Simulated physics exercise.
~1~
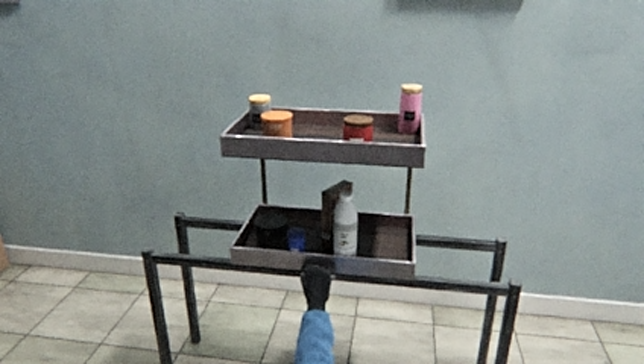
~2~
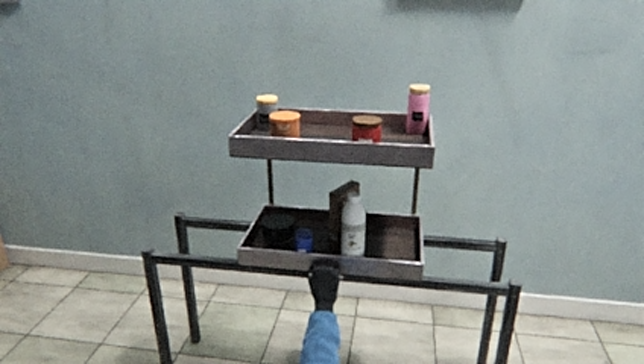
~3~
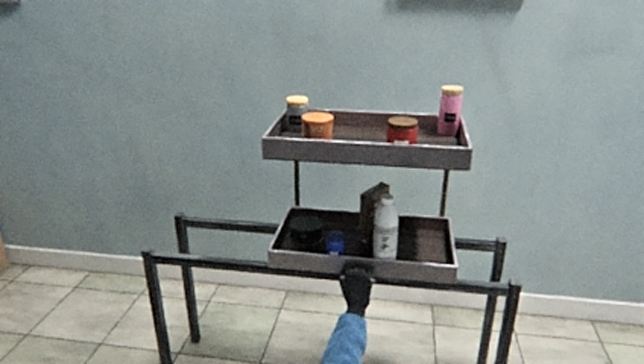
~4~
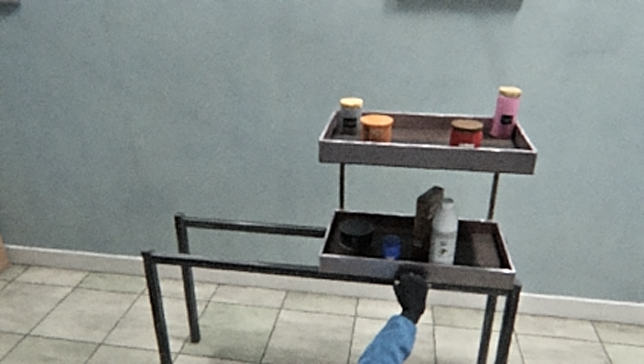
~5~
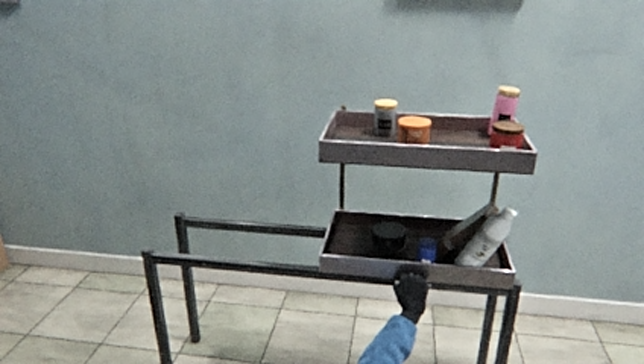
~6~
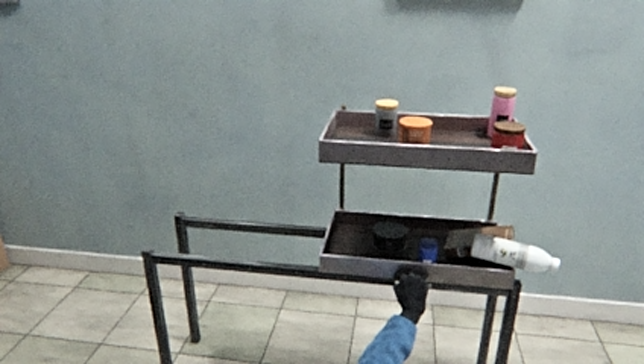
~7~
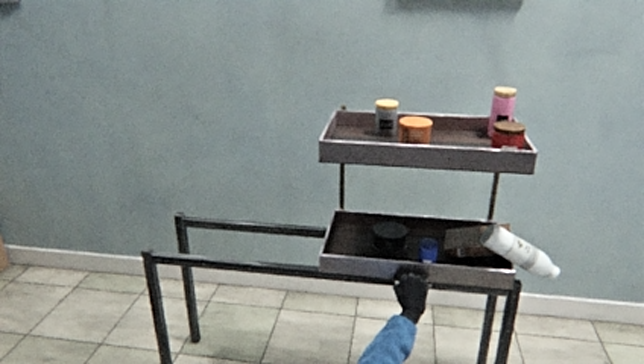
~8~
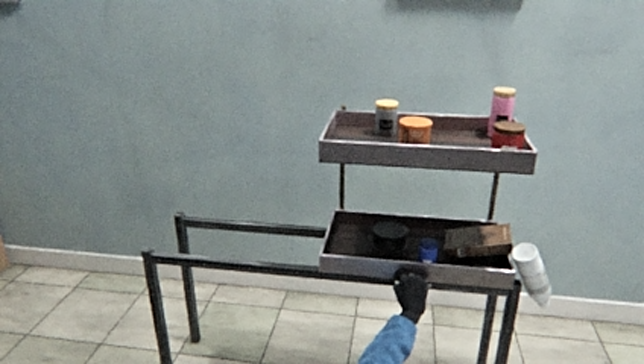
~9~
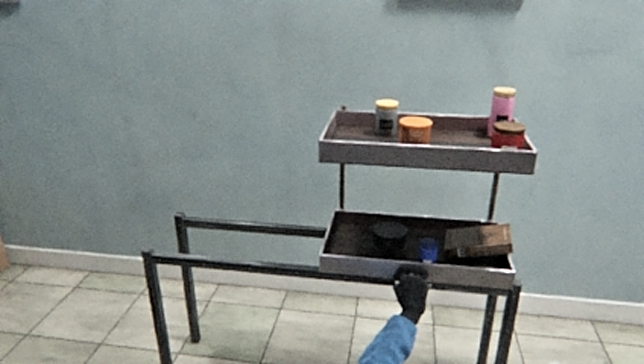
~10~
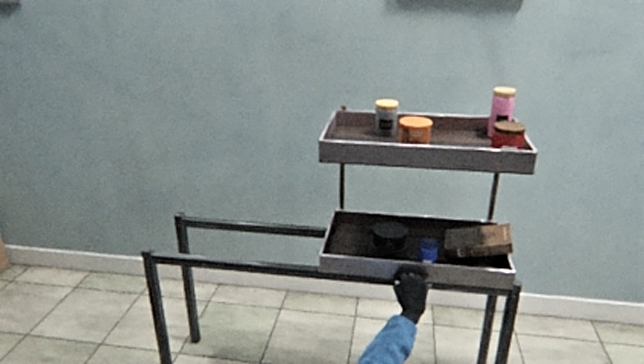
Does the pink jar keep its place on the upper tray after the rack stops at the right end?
Yes, the pink jar ends upright in its original spot on the upper tray, while the grey jar and the black tub are both shifted to the right on their trays.
